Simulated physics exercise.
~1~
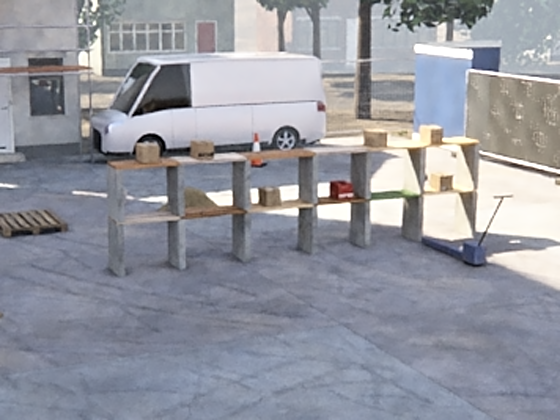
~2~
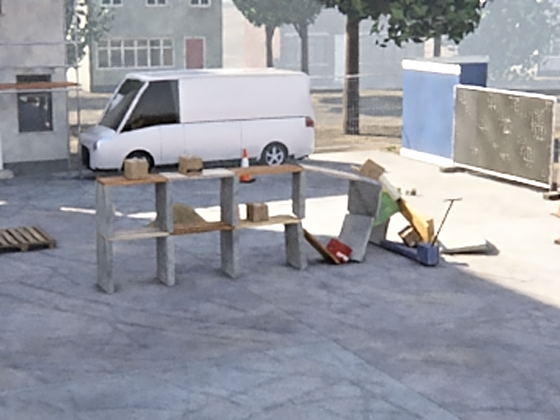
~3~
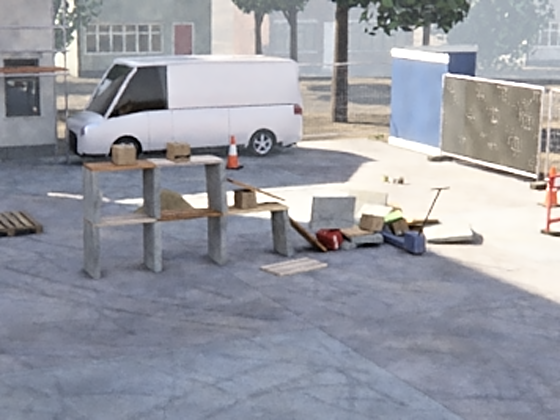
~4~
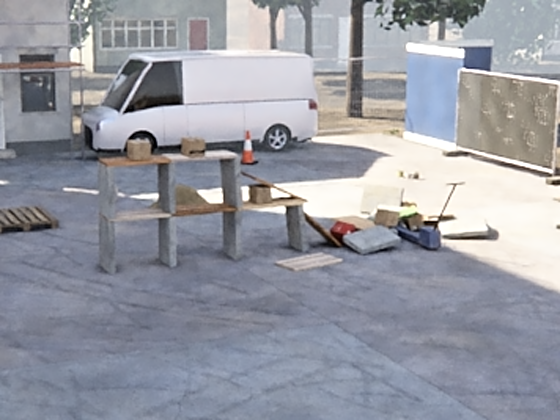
A long two-tier shelf of boards resting on pale grey uprights stands in a paved yard, seen from slightly above by a gently swaying camera. Small brown cartons sit along it, with a red carton and a green board toward the right, while a white van is parked behind. The blue floor jack at the right end moves left into the base, and the right side of the shelf topples, spilling uprights, boards and cartons. More of the middle then gives way, leaving a low heap beside the jack, while the left part stays standing with cartons on top.
